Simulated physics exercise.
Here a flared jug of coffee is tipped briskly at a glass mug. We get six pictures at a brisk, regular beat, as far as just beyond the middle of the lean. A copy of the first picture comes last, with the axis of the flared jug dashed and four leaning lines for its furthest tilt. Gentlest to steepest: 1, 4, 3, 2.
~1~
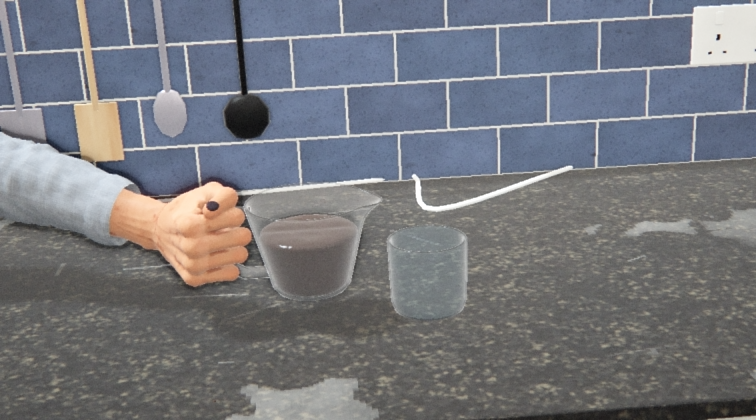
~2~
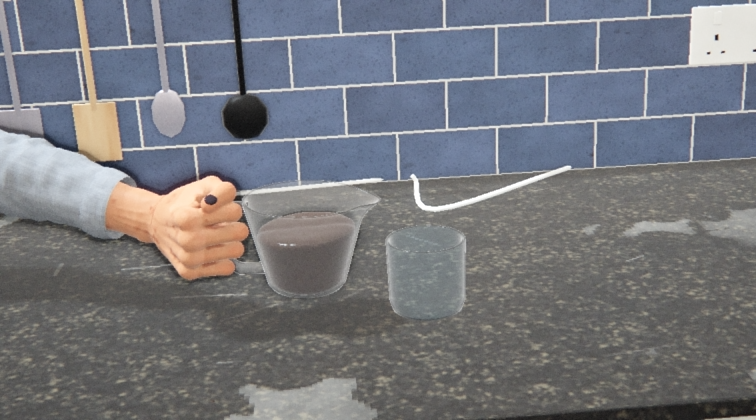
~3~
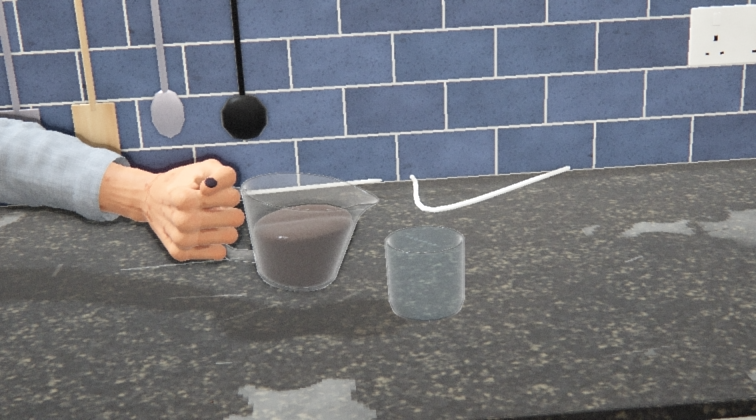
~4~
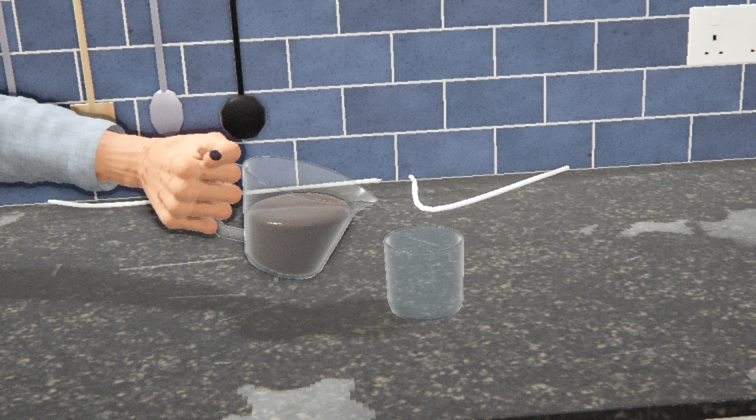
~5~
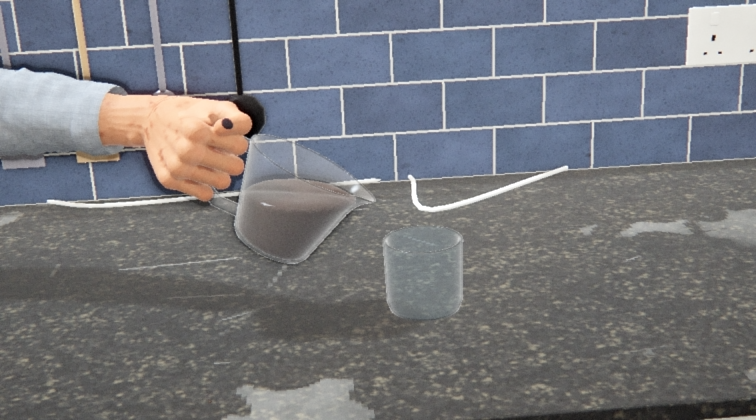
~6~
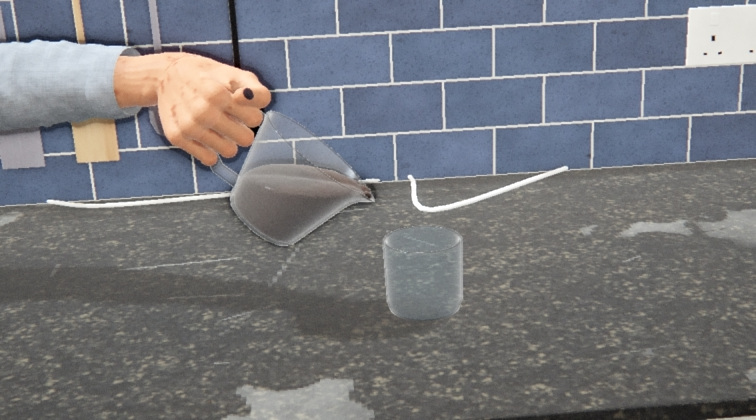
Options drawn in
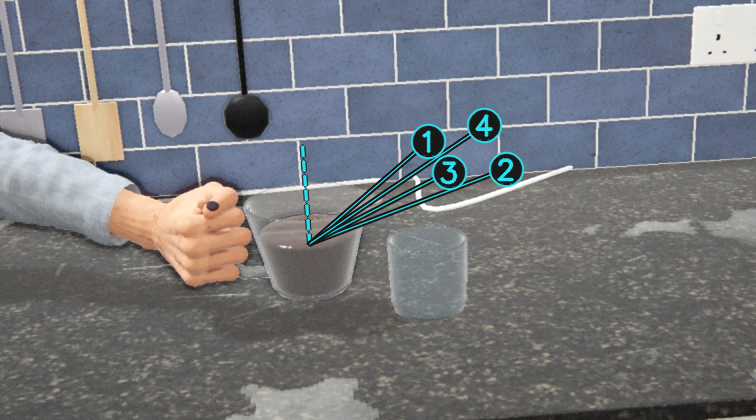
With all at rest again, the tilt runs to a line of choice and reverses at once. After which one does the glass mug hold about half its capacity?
1.
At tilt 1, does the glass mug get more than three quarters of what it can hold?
No.
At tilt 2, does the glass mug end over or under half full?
Over.
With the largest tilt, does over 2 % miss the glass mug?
Yes, it does.
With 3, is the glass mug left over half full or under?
Over.
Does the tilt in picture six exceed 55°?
No.
In cyan, 1 at (415, 152); 2 at (490, 174); 3 at (433, 179); 4 at (470, 134).
With 1, the glass mug ends with about 51 % of what it can hold.
With 2, the glass mug ends with about 83 % of what it can hold; 18 % of the coffee is spilt.
With 3, the glass mug ends with about 83 % of what it can hold; 6 % of the coffee is spilt.
With 4, the glass mug ends with about 69 % of what it can hold; 3 % of the coffee is spilt.
